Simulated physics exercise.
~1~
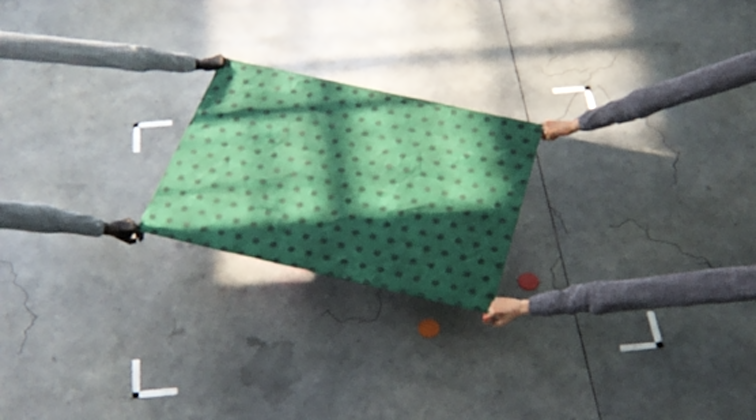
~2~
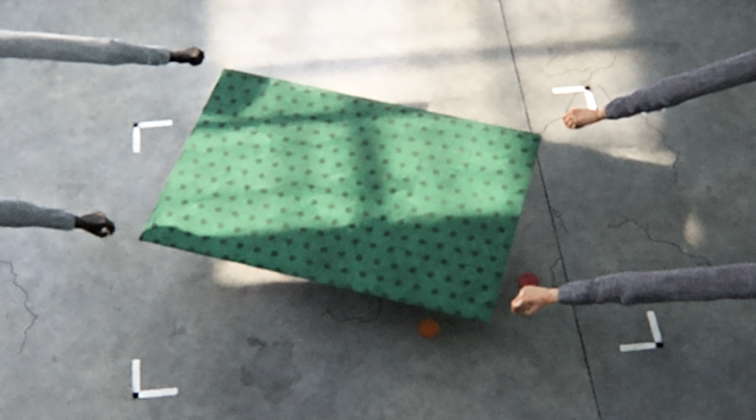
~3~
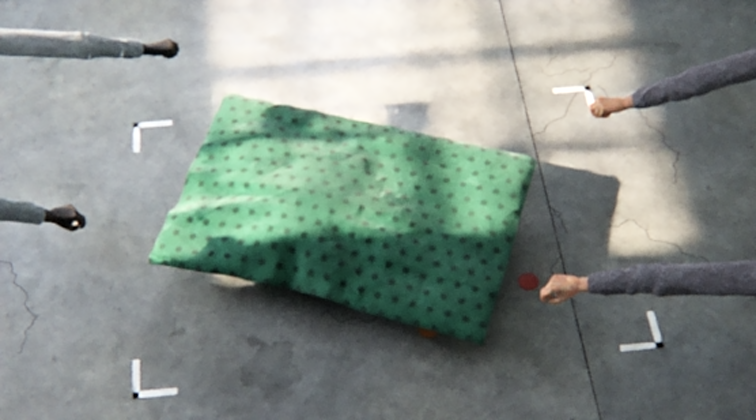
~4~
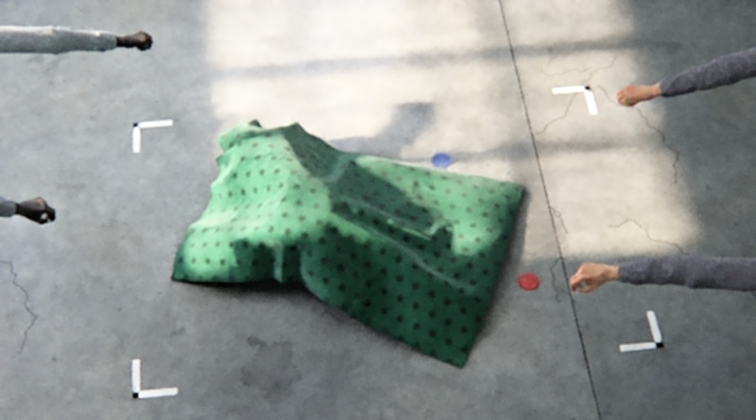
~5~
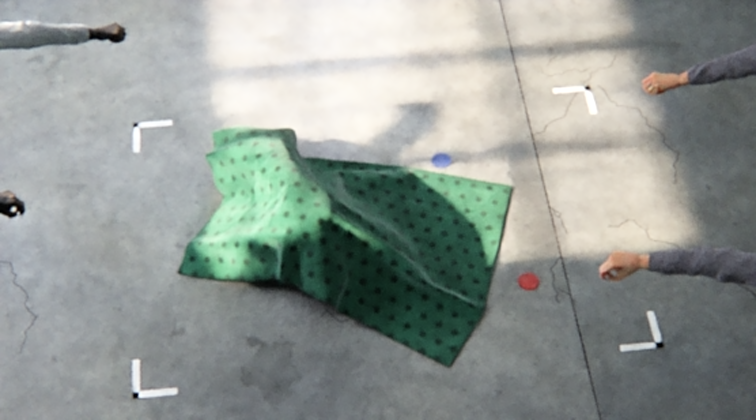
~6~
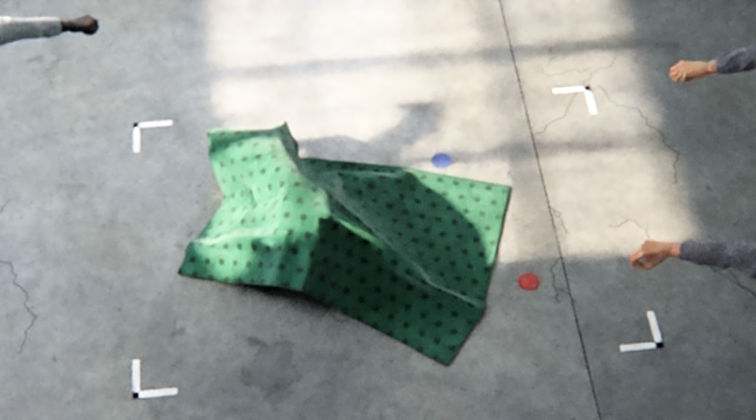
The video shows four hands holding a green dotted sheet flat above a concrete floor, then letting go and drawing back as it drops and drapes over hidden upright shapes, covering an orange disc while a red one and a blue one remain visible beside it.
